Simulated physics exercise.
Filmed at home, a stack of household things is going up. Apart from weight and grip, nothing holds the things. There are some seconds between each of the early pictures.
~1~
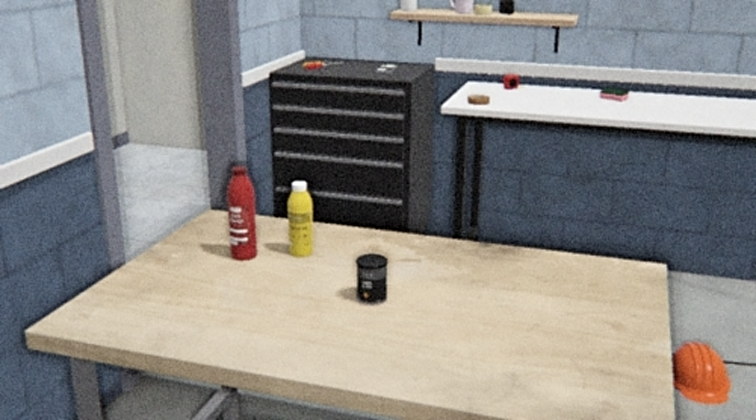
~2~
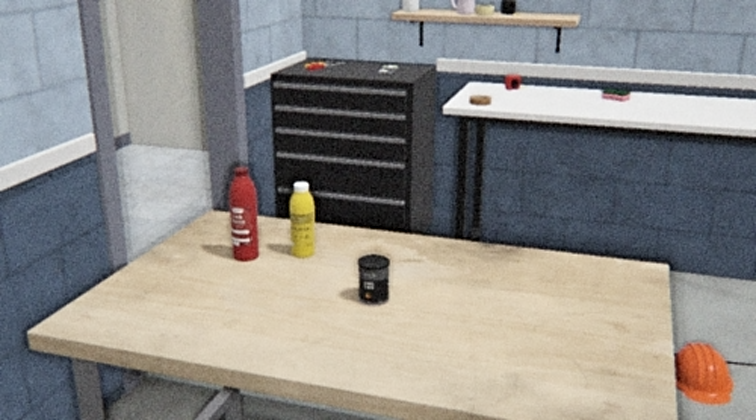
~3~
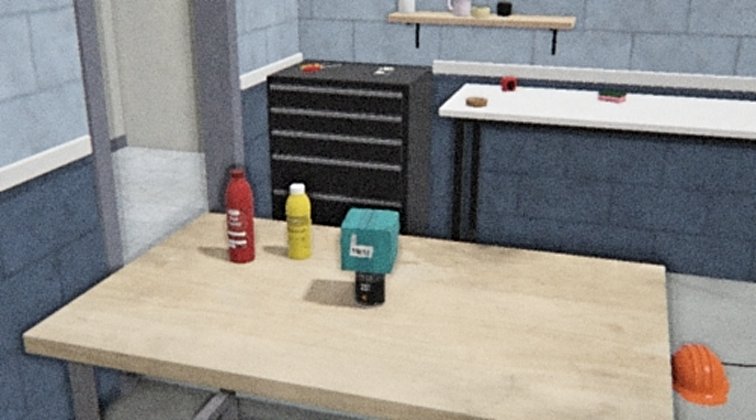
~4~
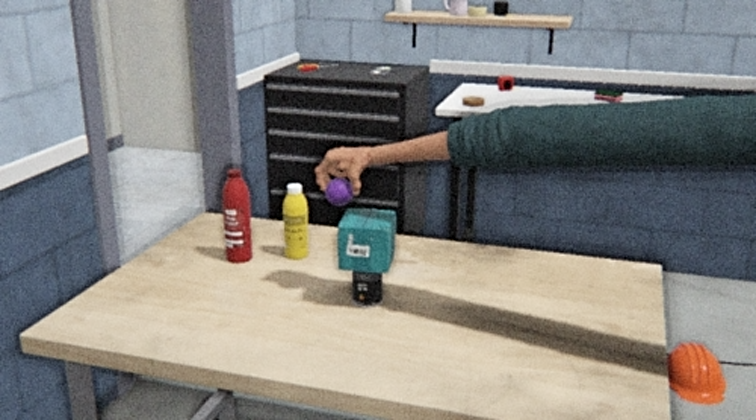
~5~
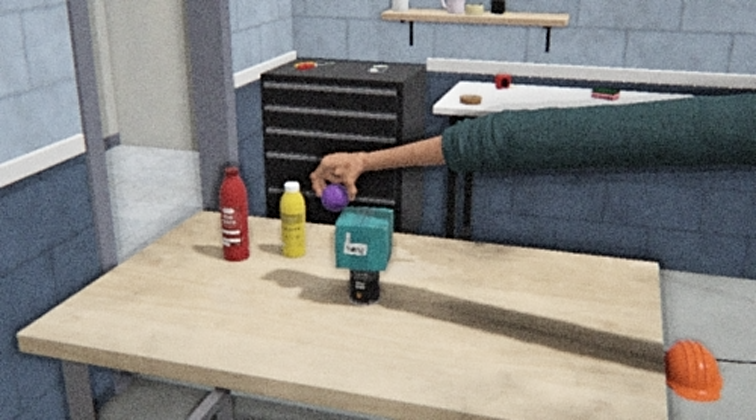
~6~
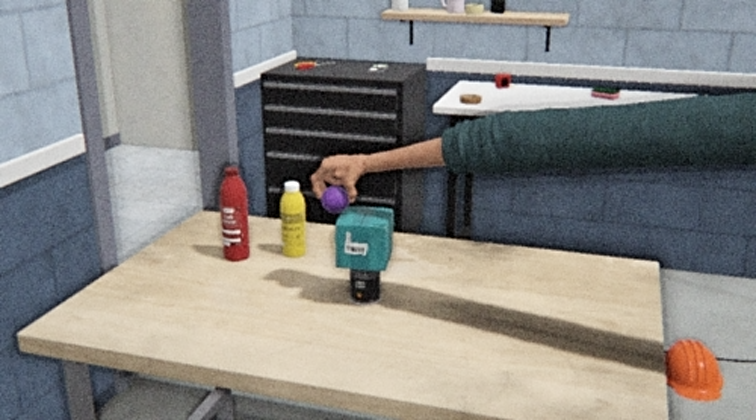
A teal box appeared on top of the small black pot on the wooden table, then a green-sleeved arm reached in from the right and lowered a purple onion very slightly near the box.
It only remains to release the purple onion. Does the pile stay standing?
No.
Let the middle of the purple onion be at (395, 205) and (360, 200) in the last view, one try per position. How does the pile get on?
Well, the first time it falls over, and the second time it stays steady.
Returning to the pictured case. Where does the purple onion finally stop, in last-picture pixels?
It ends near (310, 281).
Then, 0.30 s after the last picture, purple onion now fallen.
Then, 0.40 s after the last picture, things are still on the move.
Then, 0.50 s after the last picture, as before.
At rest, fallen, purple onion; the other 4 in place. Seen from the same camera at the end, purple onion near (310, 281). The pile gives way.
